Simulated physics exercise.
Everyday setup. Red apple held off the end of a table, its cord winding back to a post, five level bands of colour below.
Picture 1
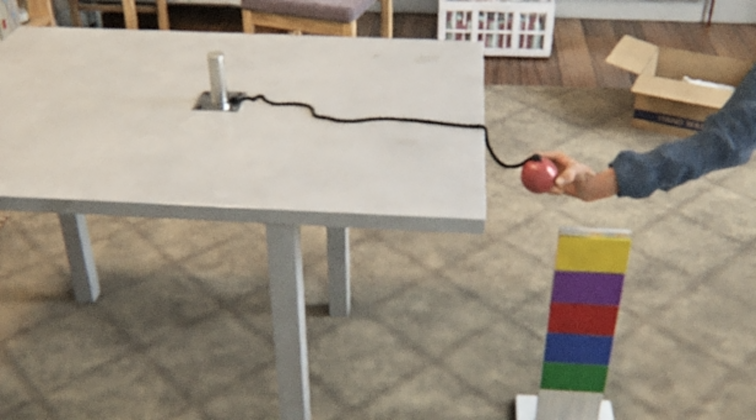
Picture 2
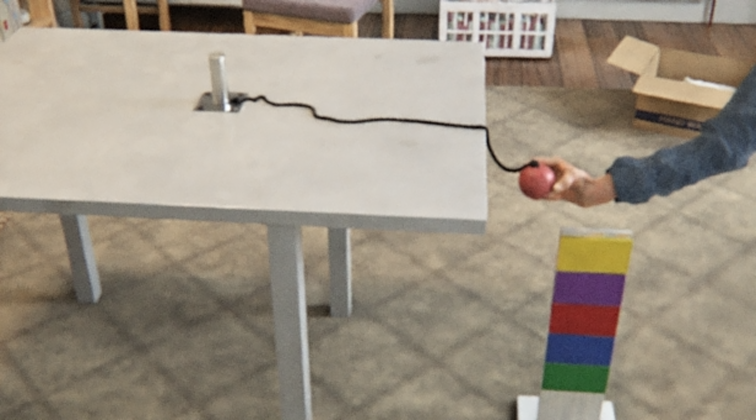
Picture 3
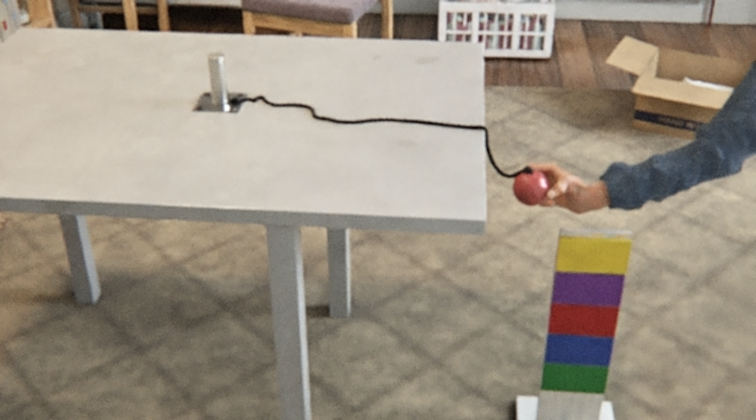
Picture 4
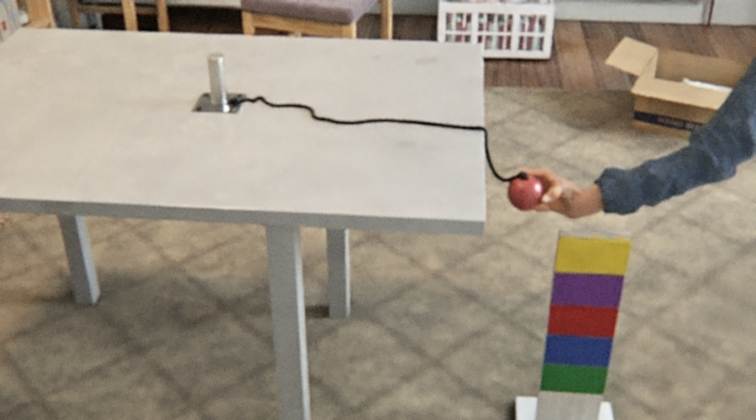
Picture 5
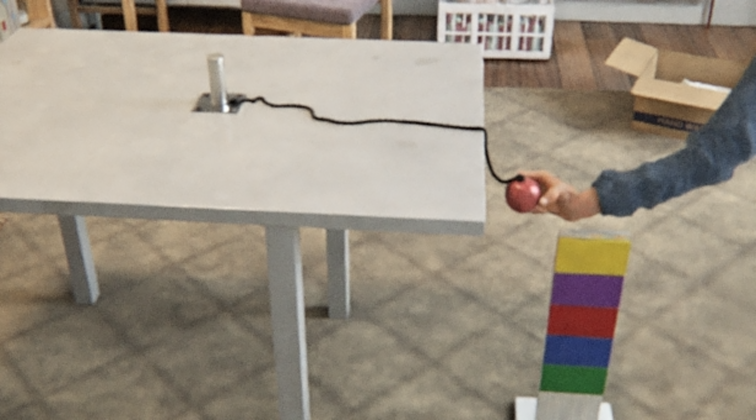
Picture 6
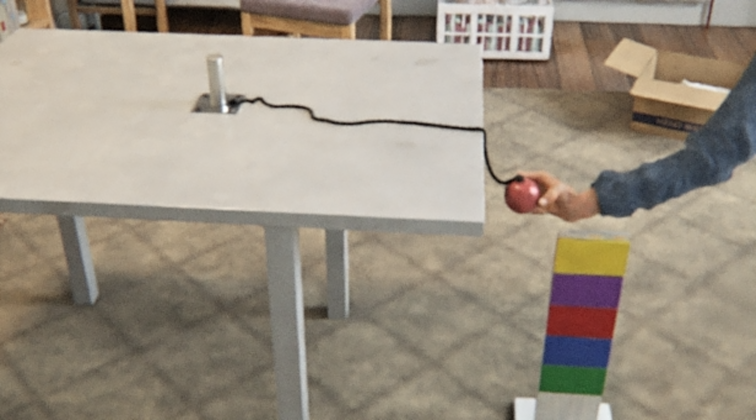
Beside a grey table, a hand holding a red ball on a black cord lowers it slightly, drifting left near coloured bands.
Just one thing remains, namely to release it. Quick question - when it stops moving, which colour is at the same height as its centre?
I would say yellow.
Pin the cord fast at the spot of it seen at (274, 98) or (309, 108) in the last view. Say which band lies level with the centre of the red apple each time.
Going through them one at a time, the answers are yellow; yellow.
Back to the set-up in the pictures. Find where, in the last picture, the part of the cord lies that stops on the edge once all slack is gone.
Approximately at (447, 127) in the final frame.
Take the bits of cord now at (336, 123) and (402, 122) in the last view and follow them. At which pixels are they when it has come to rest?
They finish at (371, 118) and (436, 124) respectively.
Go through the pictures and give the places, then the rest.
In the first frame, red apple (539, 176); yellow (593, 256); purple (588, 289); red (583, 320); blue (579, 350); green (574, 379).
In the second frame, red apple (537, 182); cord through (257, 98) (312, 108) (358, 122) (424, 122) (487, 141).
In the third frame, red apple (531, 188).
In the fourth frame, red apple (525, 193); cord through (256, 99) (311, 109) (357, 123) (422, 123) (485, 142).
In the fifth frame, red apple (523, 195).
In the sixth frame, red apple (522, 196); cord through (255, 100) (310, 110) (356, 124) (421, 124) (484, 143).
Soon after, apple near (487, 237); level with yellow.
Then, apple near (459, 242); level with yellow.
Further on, apple near (459, 246); level with yellow.
At rest, apple near (469, 248); level with yellow. Its middle rests at the yellow band.
